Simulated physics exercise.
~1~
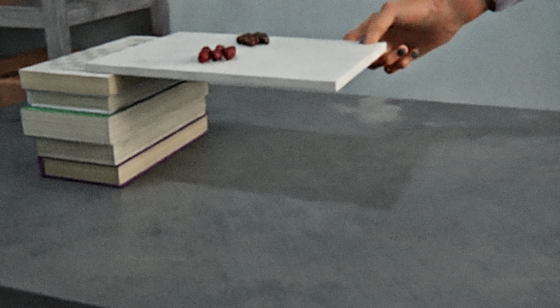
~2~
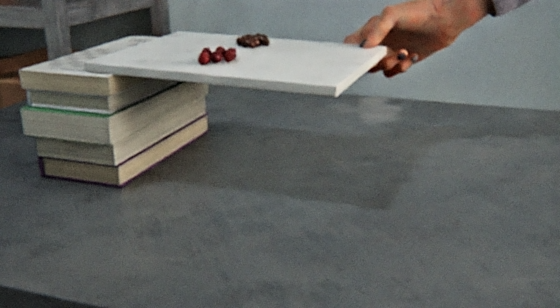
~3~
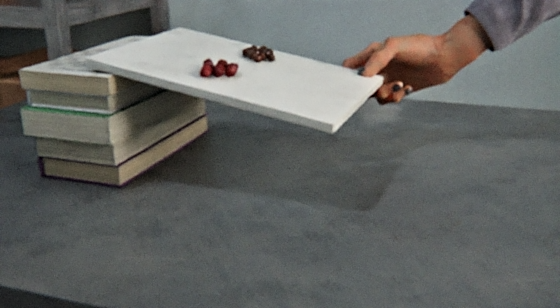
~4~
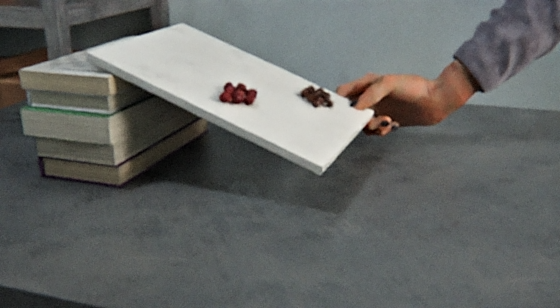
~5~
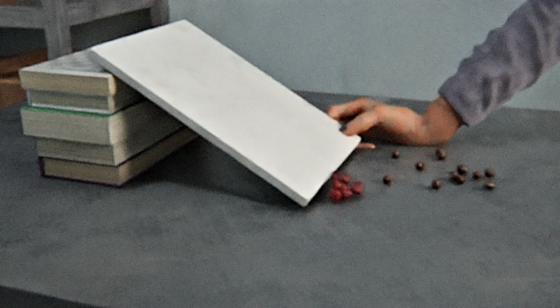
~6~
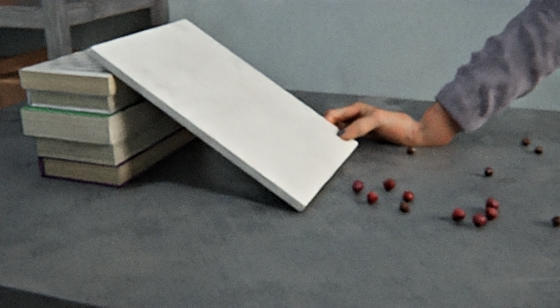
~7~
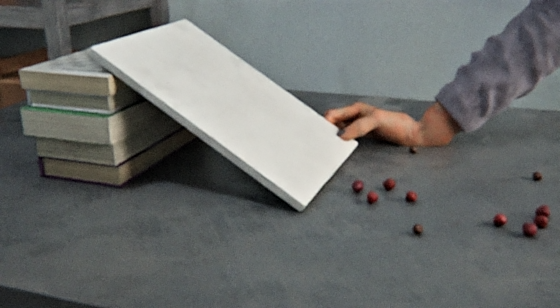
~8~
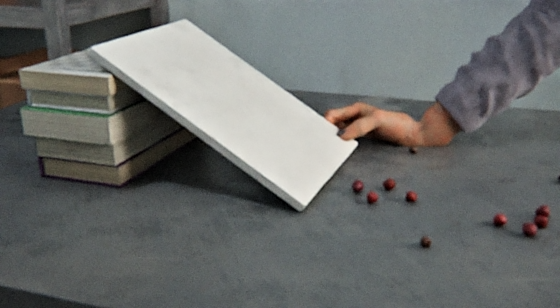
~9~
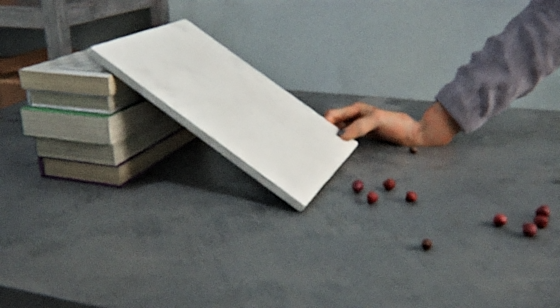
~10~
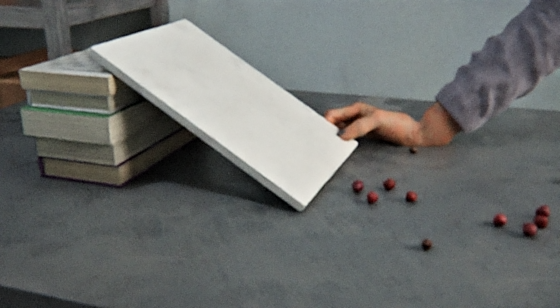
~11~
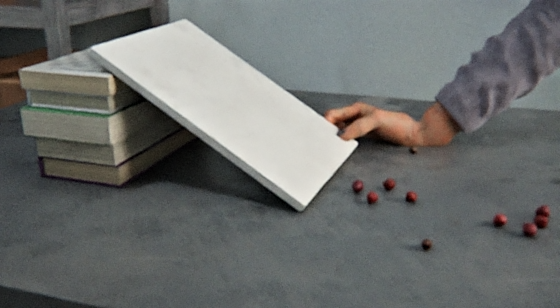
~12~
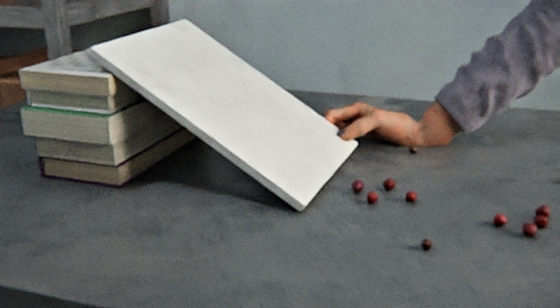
On a grey table, a hand lowers a white board and red and brown beads roll off rightward.
